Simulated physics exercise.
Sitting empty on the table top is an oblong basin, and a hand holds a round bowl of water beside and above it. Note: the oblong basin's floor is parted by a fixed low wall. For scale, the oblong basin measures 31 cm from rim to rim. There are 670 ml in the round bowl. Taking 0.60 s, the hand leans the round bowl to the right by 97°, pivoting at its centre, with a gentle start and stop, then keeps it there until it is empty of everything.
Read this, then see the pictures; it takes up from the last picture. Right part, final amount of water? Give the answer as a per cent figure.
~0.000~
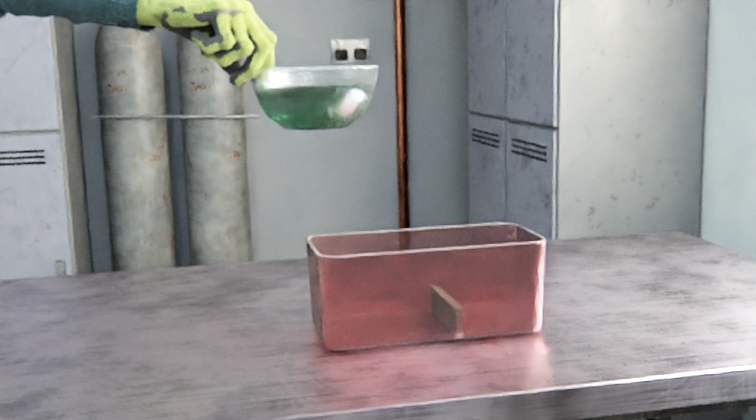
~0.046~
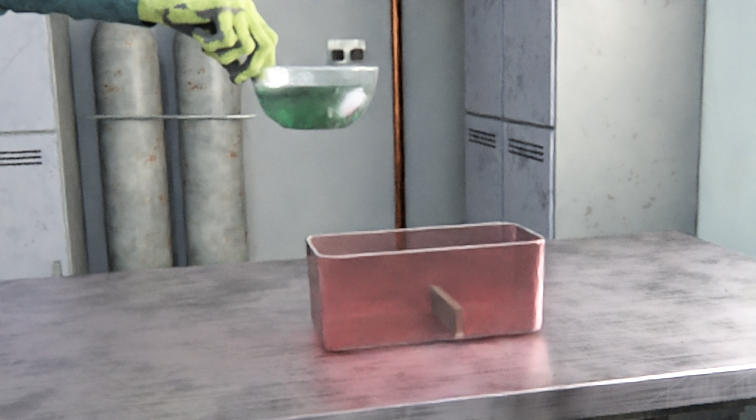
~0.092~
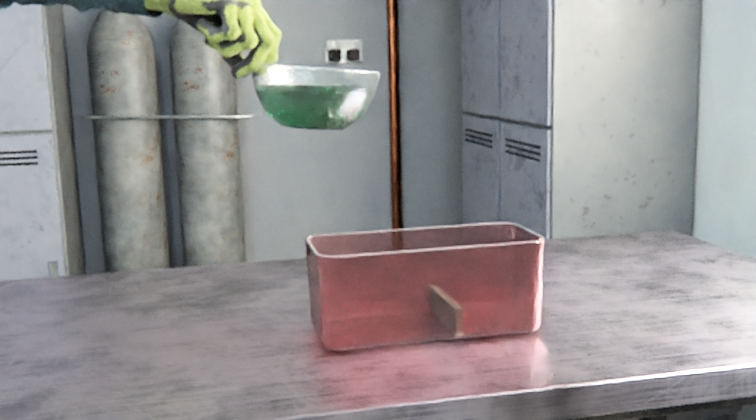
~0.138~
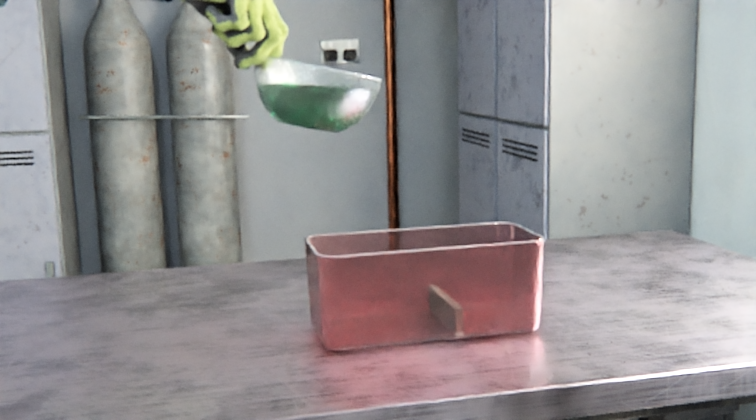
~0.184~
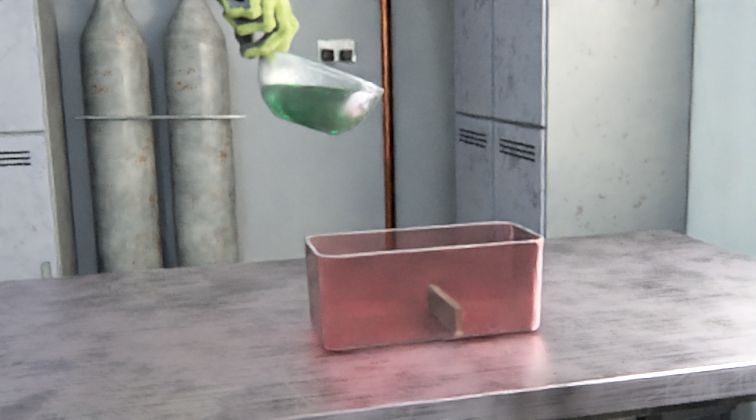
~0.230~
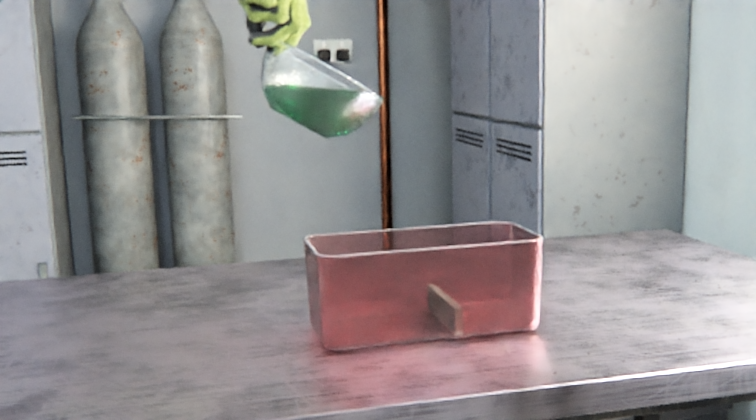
19 per cent.
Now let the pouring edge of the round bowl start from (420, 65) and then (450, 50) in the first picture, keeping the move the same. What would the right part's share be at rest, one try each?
Result: 55 per cent, then 65 per cent.
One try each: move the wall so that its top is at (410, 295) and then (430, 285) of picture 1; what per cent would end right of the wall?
I'd say 70 percent on the first go, 40 percent on the next.
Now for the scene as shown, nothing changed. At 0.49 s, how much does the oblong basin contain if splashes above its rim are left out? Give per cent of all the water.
I'd put it near 18 percent.
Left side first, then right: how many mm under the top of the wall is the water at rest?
For the left, around 14 mm; for the right, around 30 mm.
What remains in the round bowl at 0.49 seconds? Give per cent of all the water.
About 20 percent.
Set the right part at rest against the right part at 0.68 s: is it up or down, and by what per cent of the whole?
Change: Increase, about 5.
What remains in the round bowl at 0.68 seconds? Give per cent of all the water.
1 %.
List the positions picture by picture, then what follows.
In the first picture, tilt 0°; pouring edge (376, 68); surface from (256, 88) to (371, 84); the oblong basin's rim runs from (312, 248) to (530, 233); the wall's top is at (446, 298).
In the second picture, tilt 1°; pouring edge (376, 69); surface from (256, 87) to (370, 85).
In the third picture, tilt 6°; pouring edge (377, 74); surface from (257, 86) to (371, 87).
In the fourth picture, tilt 12°; pouring edge (379, 81); surface from (259, 84) to (373, 89).
In the fifth picture, tilt 21°; pouring edge (380, 91); surface from (262, 84) to (376, 91).
In the sixth picture, tilt 31°; pouring edge (379, 103); surface from (264, 85) to (379, 97); 1 per cent is over the edge.
Then, 0.49 s in, the tilt is 89° and 20 per cent is still to pour, 18 is left of the wall and 0 right of it.
Then, 0.68 s in, the tilt is 97° and 1 per cent is still to pour, 77 is left of the wall and 14 right of it.
Then, 0.88 s in, the tilt is 97° and 0 per cent is still to pour, 80 is left of the wall and 17 right of it.
Then, 1.10 s in, the tilt is 97° and 0 per cent is still to pour, 78 is left of the wall and 19 right of it.
Finally, 78 per cent lies left of the wall, 19 right of it and 3 outside.
